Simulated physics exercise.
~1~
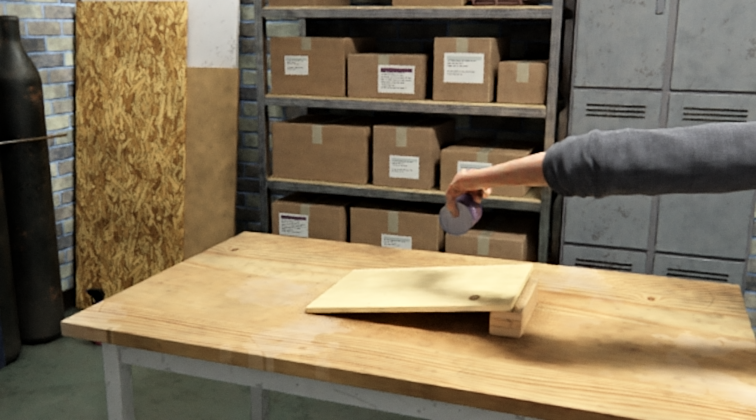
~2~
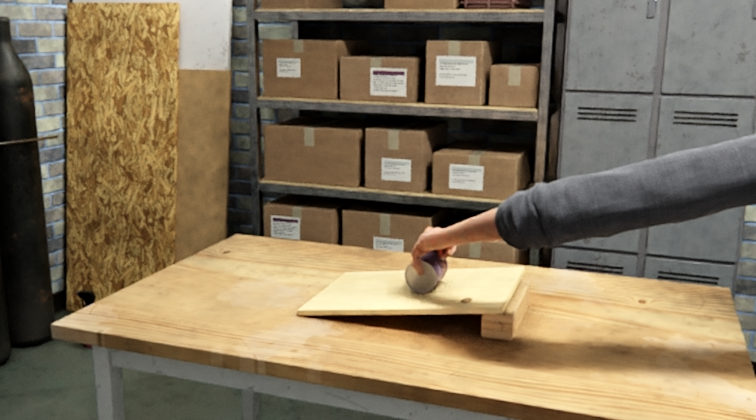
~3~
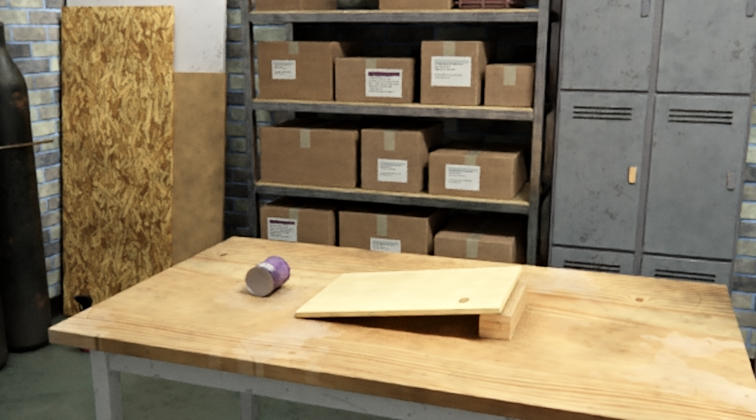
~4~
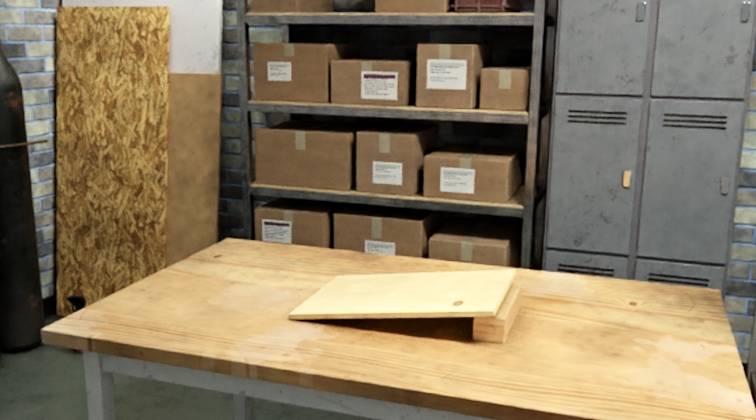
Purple tin released on its side by a hand, rolling left down a propped-up board and across the workbench, then out of view.
